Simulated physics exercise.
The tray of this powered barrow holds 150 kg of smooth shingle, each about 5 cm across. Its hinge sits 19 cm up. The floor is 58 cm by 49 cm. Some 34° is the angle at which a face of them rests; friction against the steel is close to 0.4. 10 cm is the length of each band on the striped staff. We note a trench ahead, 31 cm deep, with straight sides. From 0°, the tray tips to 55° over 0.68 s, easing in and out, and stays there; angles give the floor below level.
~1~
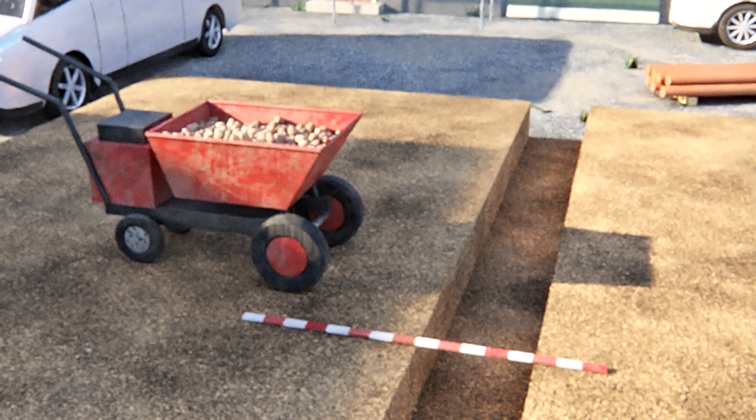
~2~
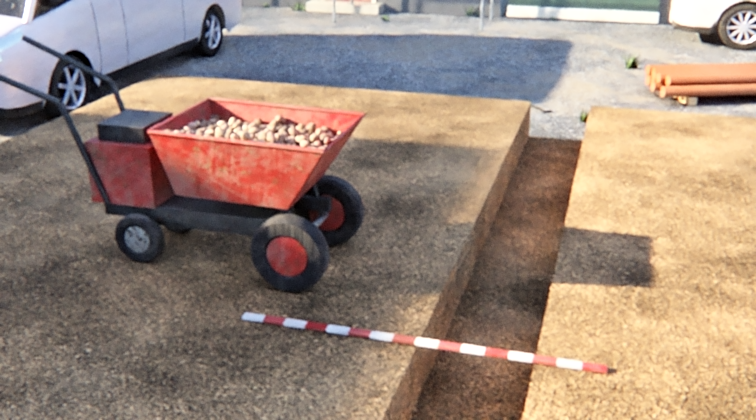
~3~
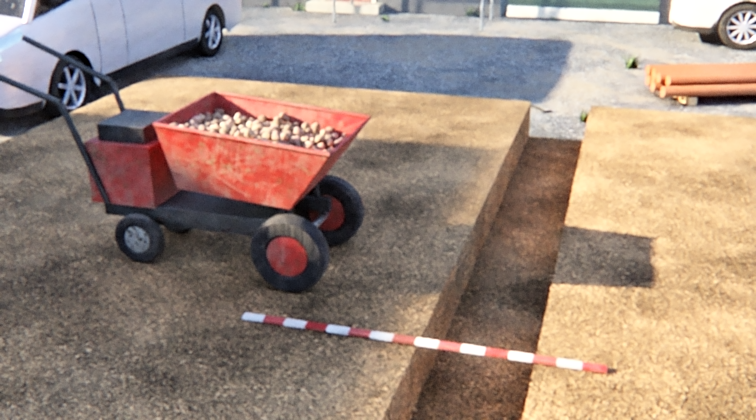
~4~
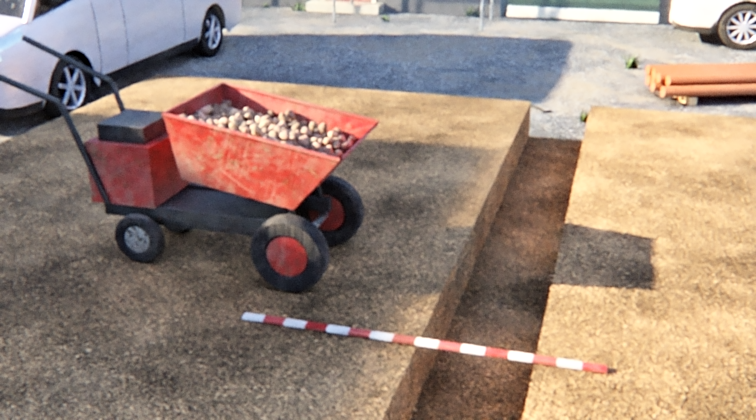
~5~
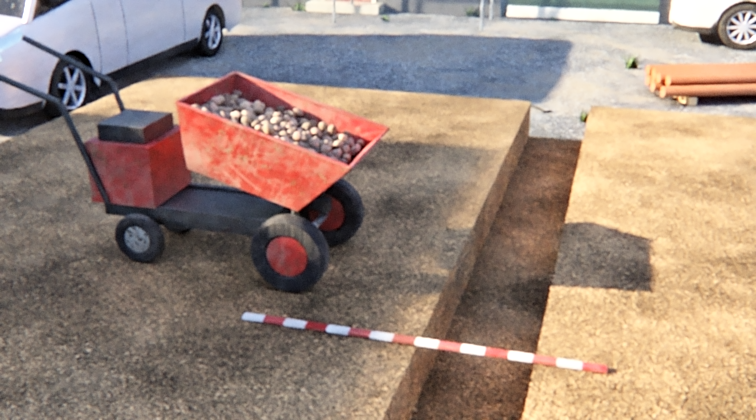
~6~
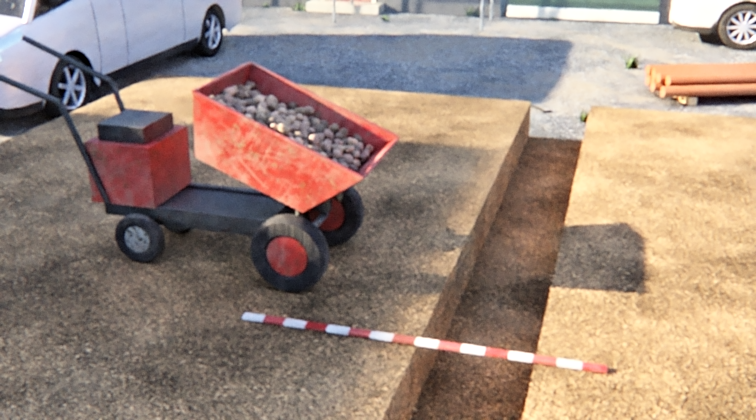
On sandy ground beside a trench, a red barrow's stone-filled tray tilts down toward the right.
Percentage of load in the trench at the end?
47 per cent.
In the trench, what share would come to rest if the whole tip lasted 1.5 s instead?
Roughly 40% would finish there.
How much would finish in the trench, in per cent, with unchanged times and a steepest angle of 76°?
Roughly 95 per cent would end in the trench.
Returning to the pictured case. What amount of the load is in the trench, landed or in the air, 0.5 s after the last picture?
Approx. 0 % of the load.
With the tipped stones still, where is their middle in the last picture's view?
At about pixel (497, 335) in the last view.
Then, 0.2 s after the last picture the floor is at 46°, 100 % in the tray; the foremost stones are at (381, 197).
Then, 0.5 s after the last picture the floor is at 55°, 94 % in the tray, 5 % short of the trench, 1 % in the trench; the foremost stones are at (456, 257).
Then, 0.8 s after the last picture the floor is at 55°, 60 % in the tray, 7 % short of the trench, 33 % in the trench; the foremost stones are at (542, 337).
Then, 2.8 s after the last picture the floor is at 55°, 46 % in the tray, 7 % short of the trench, 47 % in the trench; the foremost stones are at (540, 343).
